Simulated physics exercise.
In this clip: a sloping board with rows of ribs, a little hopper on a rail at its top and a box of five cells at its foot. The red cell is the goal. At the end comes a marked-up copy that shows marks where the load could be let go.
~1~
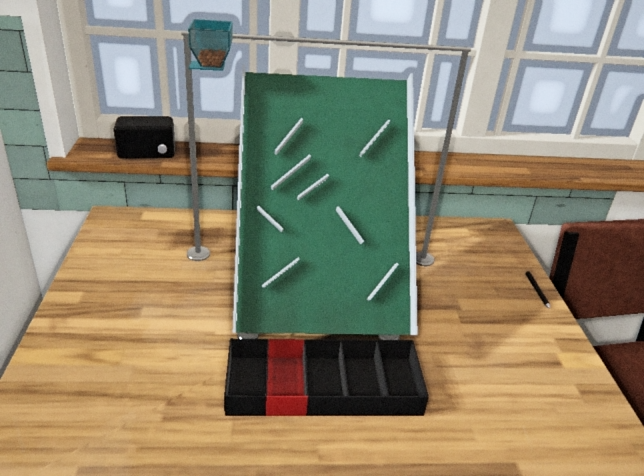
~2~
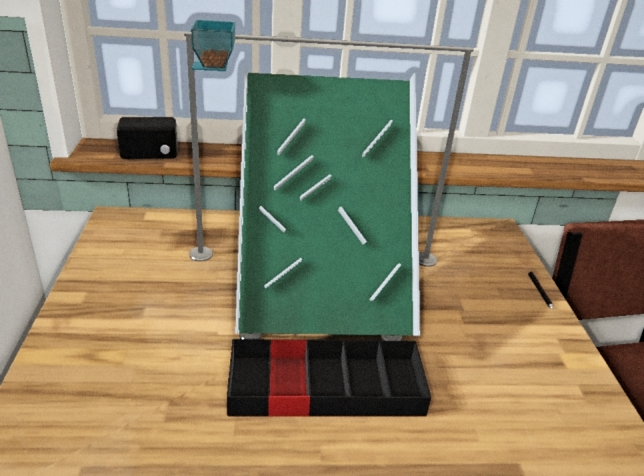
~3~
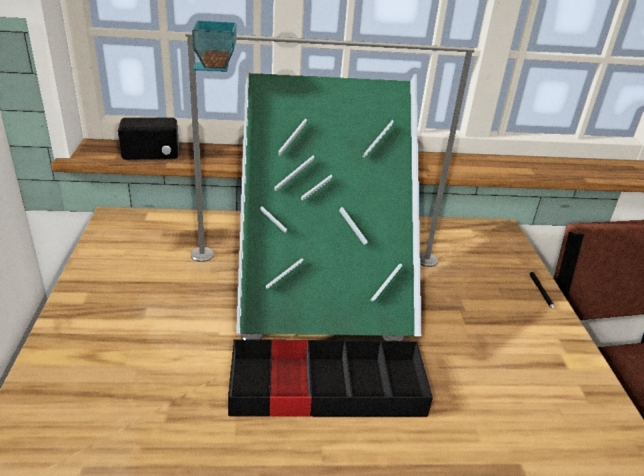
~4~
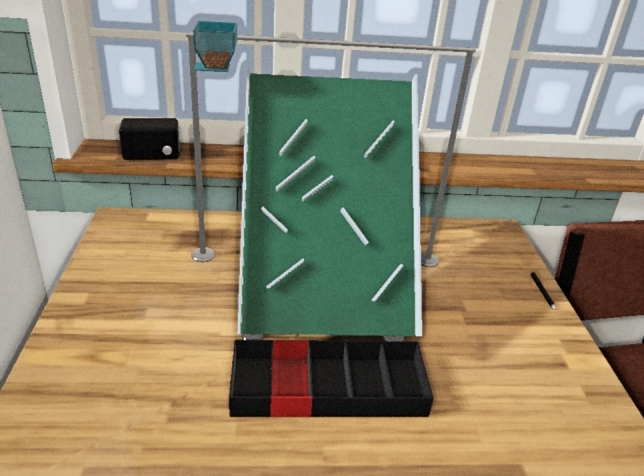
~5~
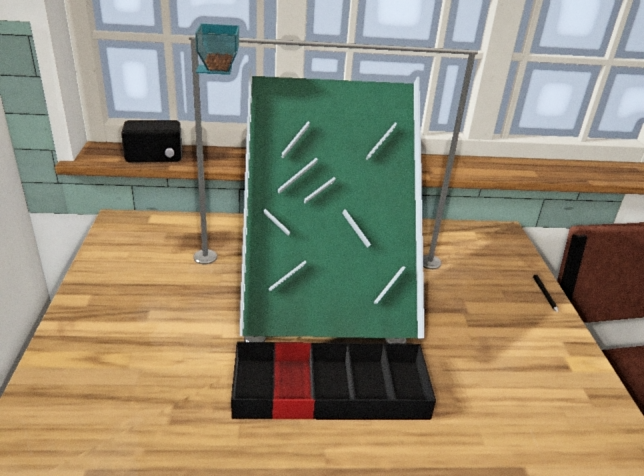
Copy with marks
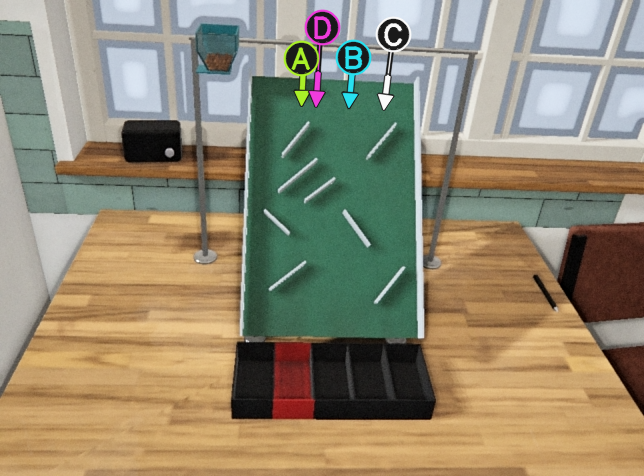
Camera drifting very slightly while a small hopper stays still above a ribbed green board and black box with one red cell.
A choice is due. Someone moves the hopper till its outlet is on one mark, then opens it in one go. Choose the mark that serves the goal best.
Mark C does it best.
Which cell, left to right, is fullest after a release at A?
The first from the left.
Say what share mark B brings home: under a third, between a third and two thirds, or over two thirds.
Mark B gives under a third.
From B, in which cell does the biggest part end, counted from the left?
It is the third one.
On the marked copy, mark A meets the board at (301, 100); mark B meets the board at (349, 102); mark C meets the board at (384, 104); mark D meets the board at (316, 101).
With A, a stray few in the red cell, nearly all in other cells, a small part outside the box.
With B, a small part in the red cell, most in other cells, a stray few outside the box.
With C, about a third in the red cell, about half in other cells, a small part outside the box.
With D, a stray few in the red cell, most in other cells, a small part outside the box.
